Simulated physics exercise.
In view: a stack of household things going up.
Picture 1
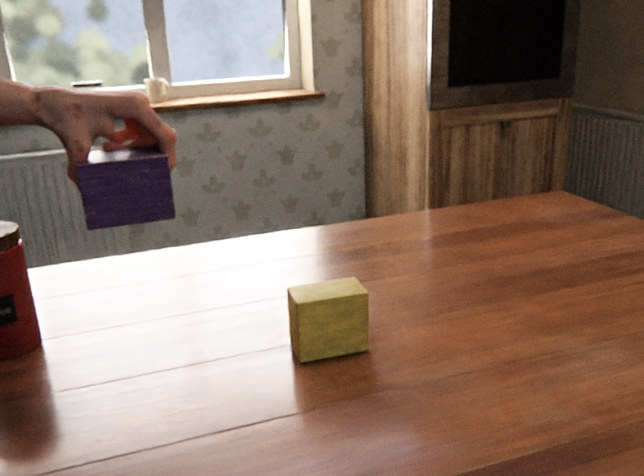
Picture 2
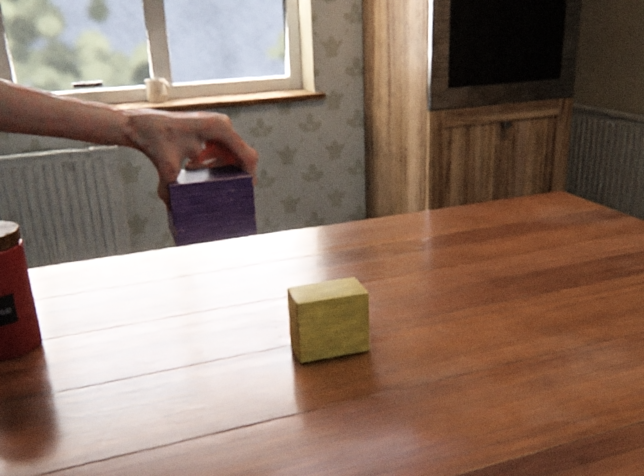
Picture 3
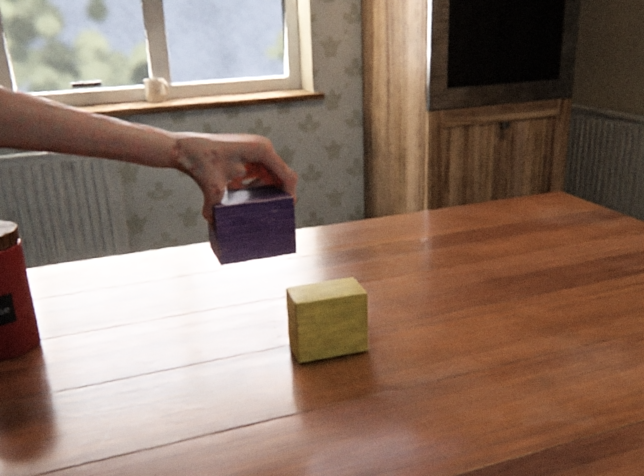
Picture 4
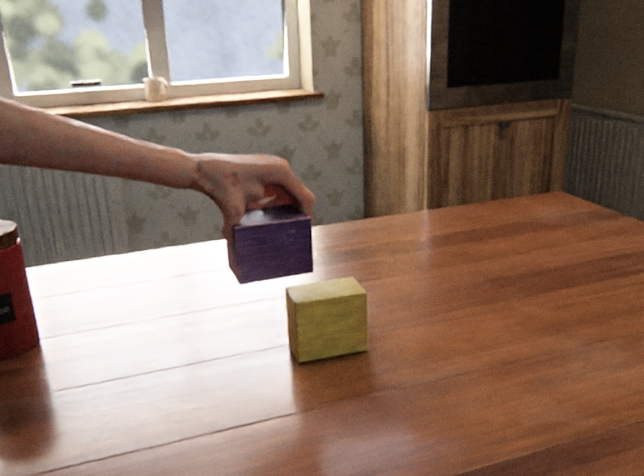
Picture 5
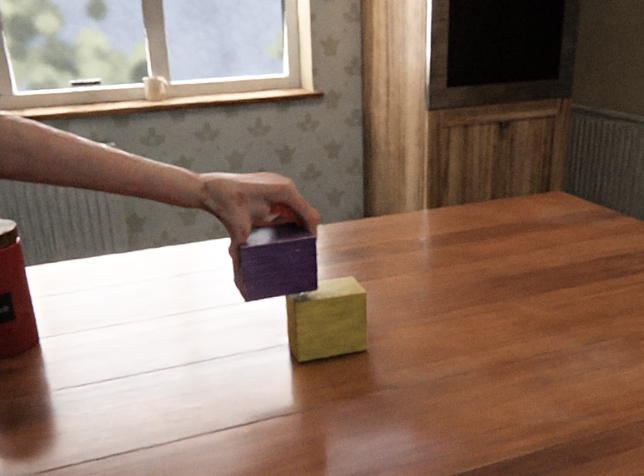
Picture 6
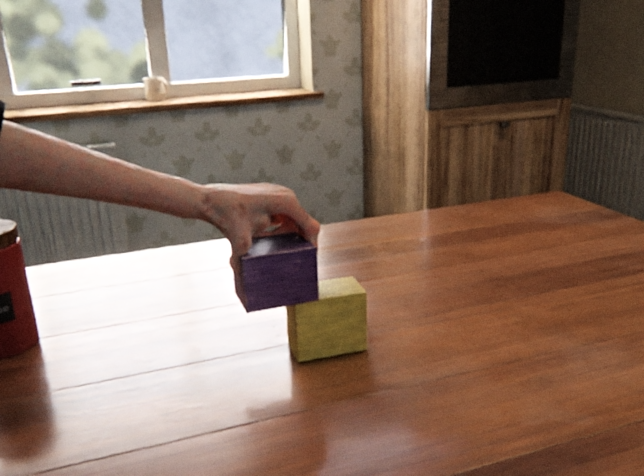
A hand carrying a purple block rightward and down across a wooden table, lowering it against a yellow block's upper left edge.
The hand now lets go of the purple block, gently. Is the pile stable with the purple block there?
Here the pile comes apart.
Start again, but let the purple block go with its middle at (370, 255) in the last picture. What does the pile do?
Then it loses its balance.
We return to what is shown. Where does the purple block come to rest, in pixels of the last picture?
Near (230, 346).
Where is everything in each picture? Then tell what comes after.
In the first picture, coming down; purple block (126, 185).
In the second picture, coming down; purple block (210, 204); yellow block (328, 319).
In the third picture, coming down; purple block (251, 223).
In the fourth picture, coming down; purple block (269, 243).
In the fifth picture, coming down; purple block (274, 261); yellow block (326, 318).
In the sixth picture, set down, still held; purple block (275, 270).
Then, 0.30 s later than the last frame, purple block now fallen.
Then, 0.40 s later than the last frame, things are still on the move.
Then, 0.80 s later than the last frame, nothing new.
Then, 2.20 s later than the last frame, purple block resting near (230, 347).
When it is over, fallen, purple block; the other 3 as before. End places, in pixels of the last picture, purple block near (230, 347). The pile gives way.
